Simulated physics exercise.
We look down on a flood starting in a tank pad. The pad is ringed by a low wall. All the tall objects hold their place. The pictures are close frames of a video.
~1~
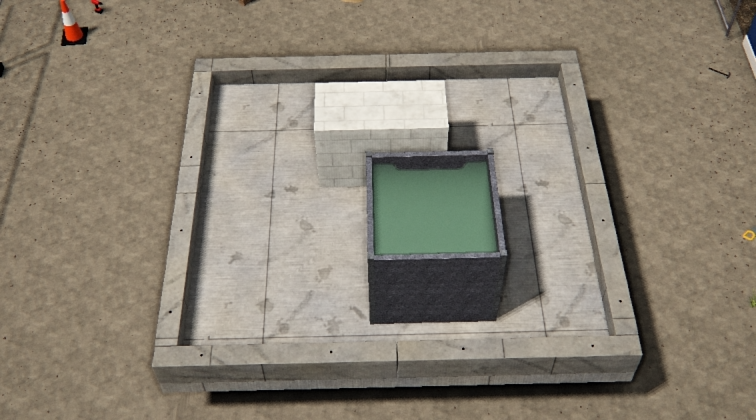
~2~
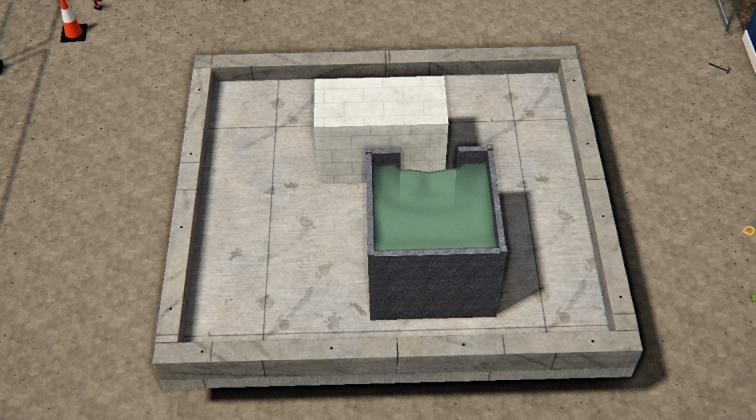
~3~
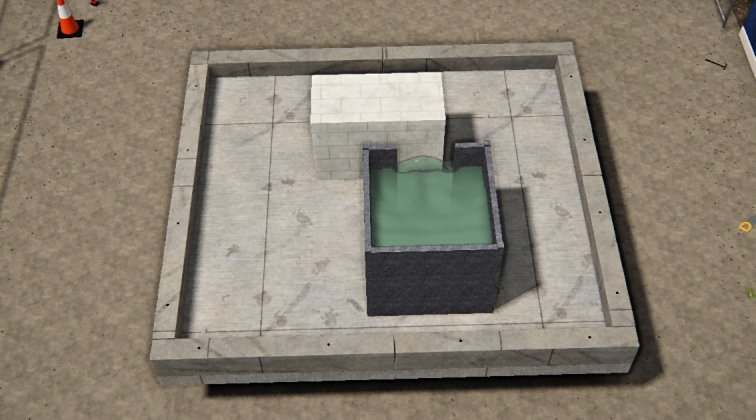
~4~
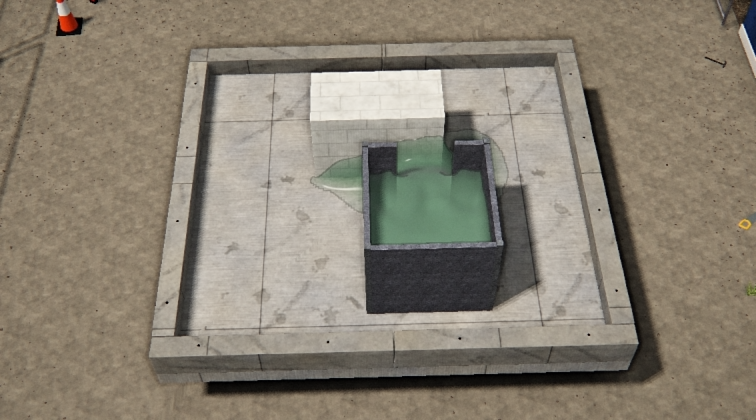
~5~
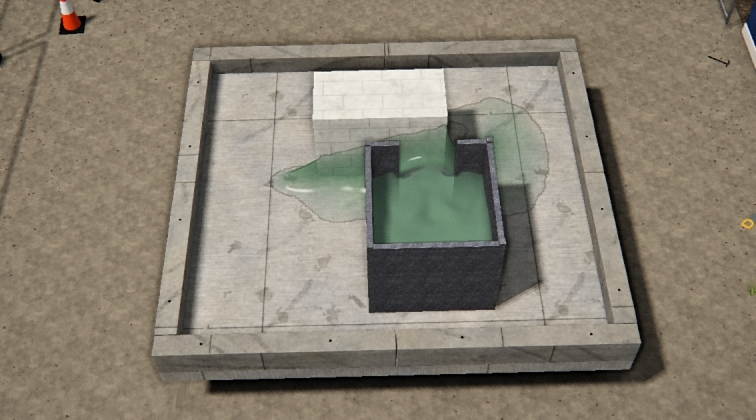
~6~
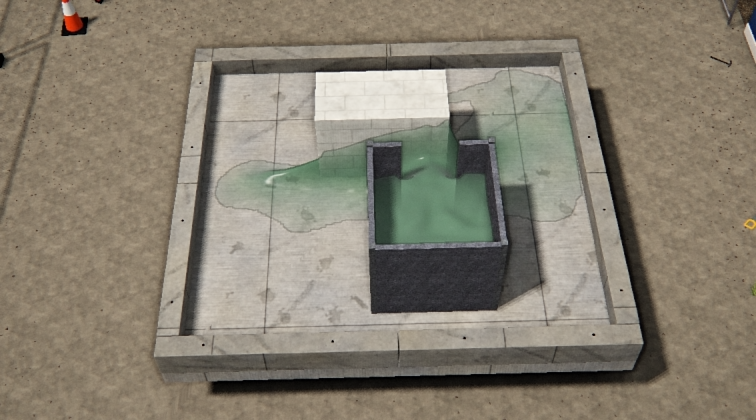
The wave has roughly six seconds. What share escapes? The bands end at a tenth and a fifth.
The share lost is less than a tenth.
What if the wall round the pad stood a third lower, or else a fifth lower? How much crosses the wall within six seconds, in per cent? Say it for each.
In turn 16 and 10 per cent.
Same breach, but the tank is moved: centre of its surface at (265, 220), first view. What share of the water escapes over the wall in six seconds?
About 14 per cent.
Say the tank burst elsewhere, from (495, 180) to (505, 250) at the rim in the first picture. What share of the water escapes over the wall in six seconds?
Close to 30 %.
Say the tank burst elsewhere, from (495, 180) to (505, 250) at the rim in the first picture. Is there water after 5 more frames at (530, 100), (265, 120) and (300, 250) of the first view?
As listed: Wet, no water, clear.
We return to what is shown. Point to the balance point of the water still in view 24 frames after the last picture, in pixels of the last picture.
I would point to (385, 202).
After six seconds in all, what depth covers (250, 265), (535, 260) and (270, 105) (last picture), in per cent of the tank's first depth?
Roughly 6, 8 and 6 per cent, in turn.
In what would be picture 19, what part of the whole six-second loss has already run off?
I make it 90 per cent.
A moment on, water covers 40 % of the floor; the low wall has let 0 % over.
Next, water covers 45 % of the floor; the low wall has let 1 % over.
Then, water covers 70 % of the floor; the low wall has let 5 % over.
Later, water covers 80 % of the floor; the low wall has let 6 % over.
In the end, water covers 80 % of the floor; the low wall has let 6 % over.
